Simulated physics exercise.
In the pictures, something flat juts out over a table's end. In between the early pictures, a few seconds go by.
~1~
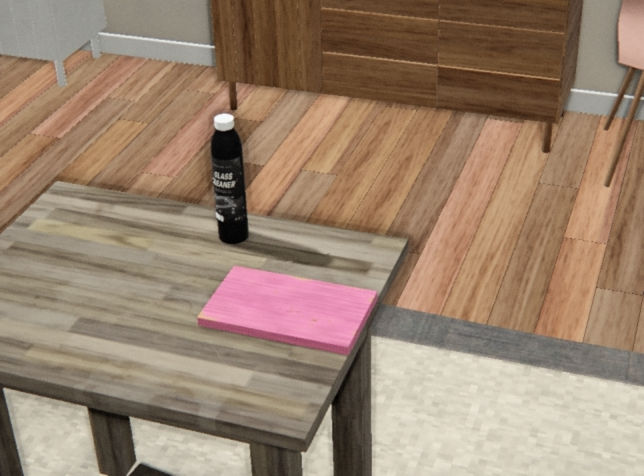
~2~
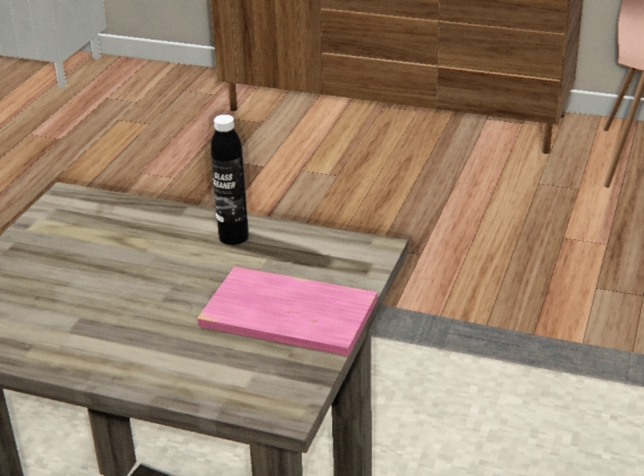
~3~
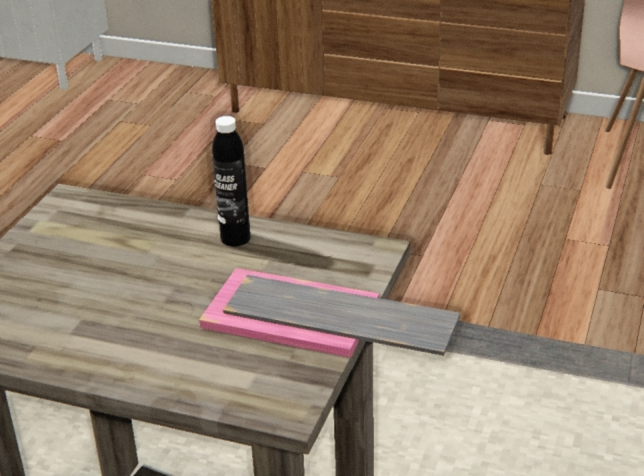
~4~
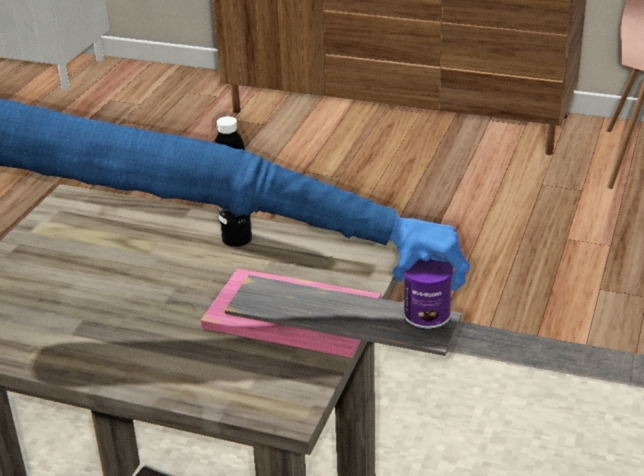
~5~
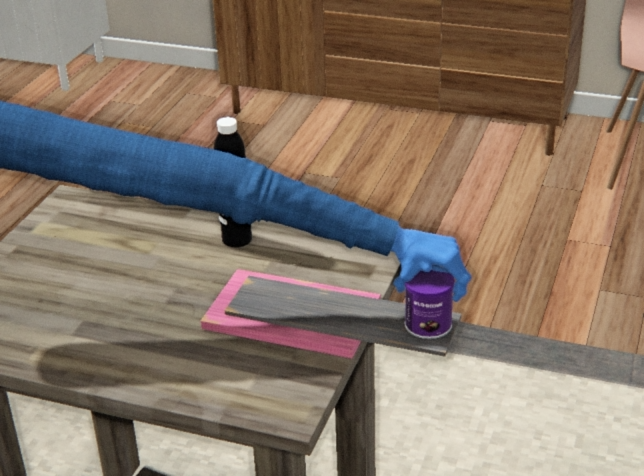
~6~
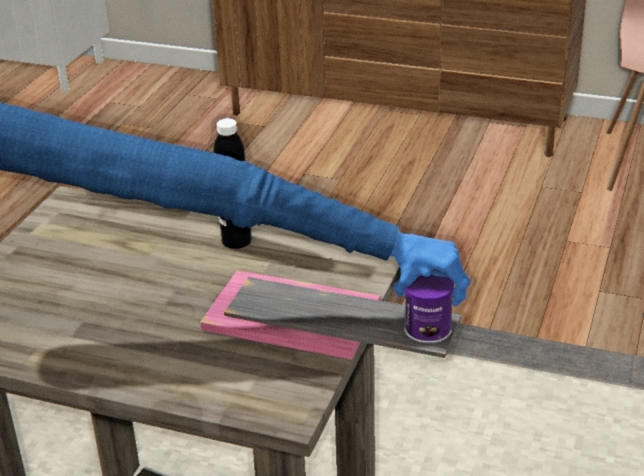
In this clip, a black bottle and a pink board sit on a wooden table, then a grey plank appears across the board, jutting past the table's right edge. A blue-gloved hand lowers a purple tin onto its overhanging end.
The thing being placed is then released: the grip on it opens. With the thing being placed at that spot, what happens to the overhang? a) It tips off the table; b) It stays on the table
It tips off the table.
Then, 0.50 s on from there, purple tin now down on the floor or falling; grey plank turned 75° from how it was put.
Then, 0.70 s on from there, grey plank now down on the floor or falling.
Then, 0.90 s on from there, things are still on the move.
In the end, down on the floor or falling, grey plank and purple tin; the other 2 unmoved. The plank comes down.
